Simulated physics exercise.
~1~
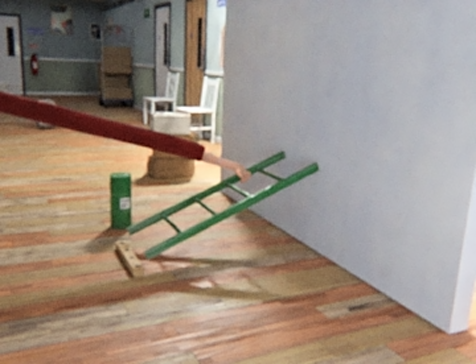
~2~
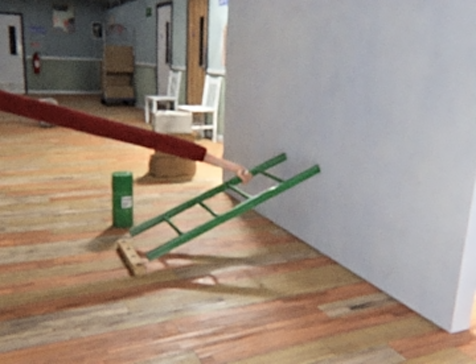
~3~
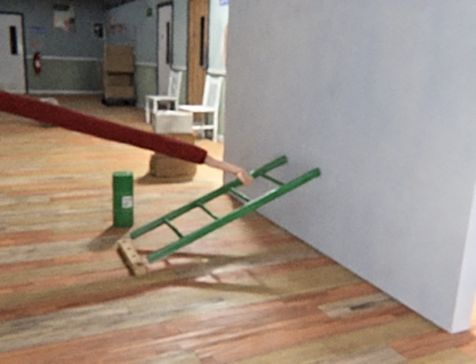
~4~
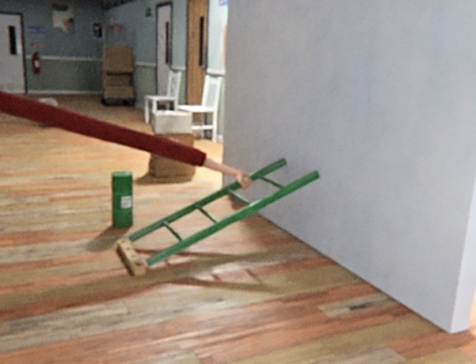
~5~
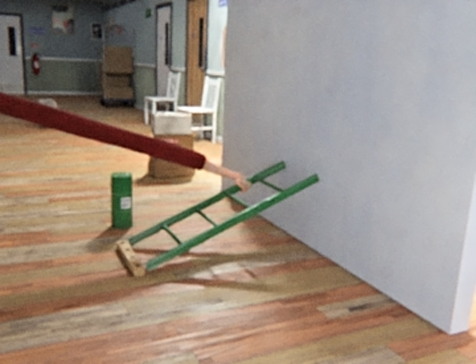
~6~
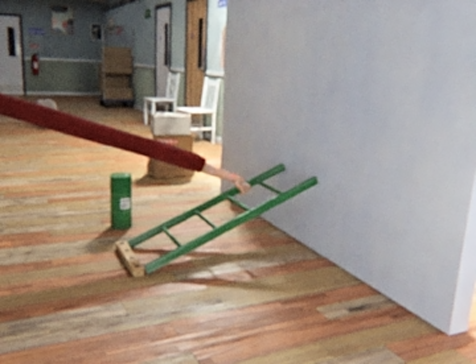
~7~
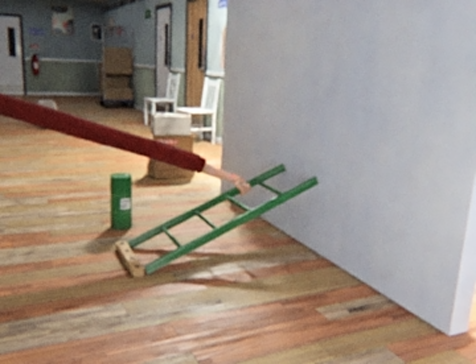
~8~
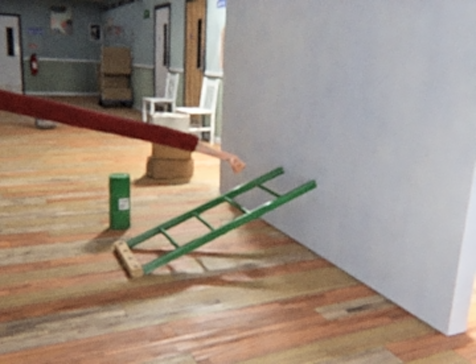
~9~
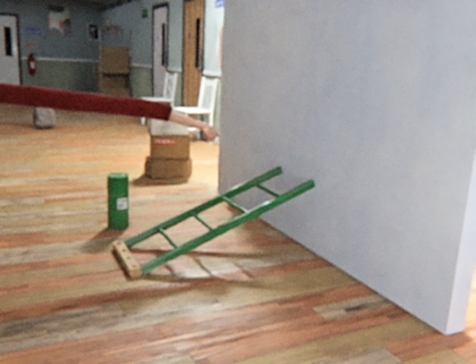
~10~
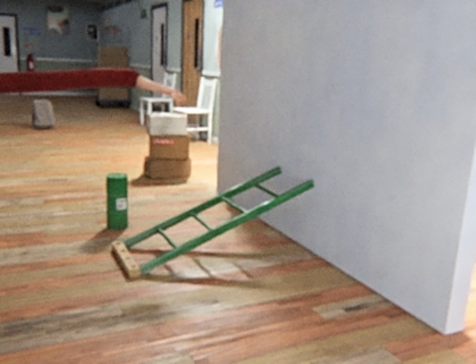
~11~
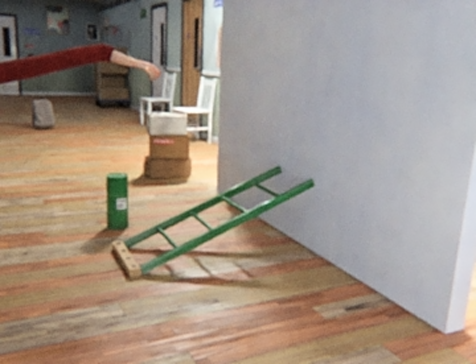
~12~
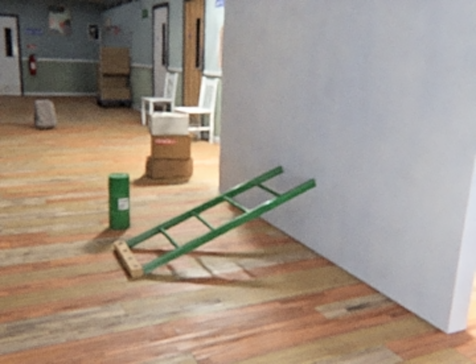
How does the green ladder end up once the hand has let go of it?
It stays up, still leaning against the pale wall with its foot at the wooden batten.
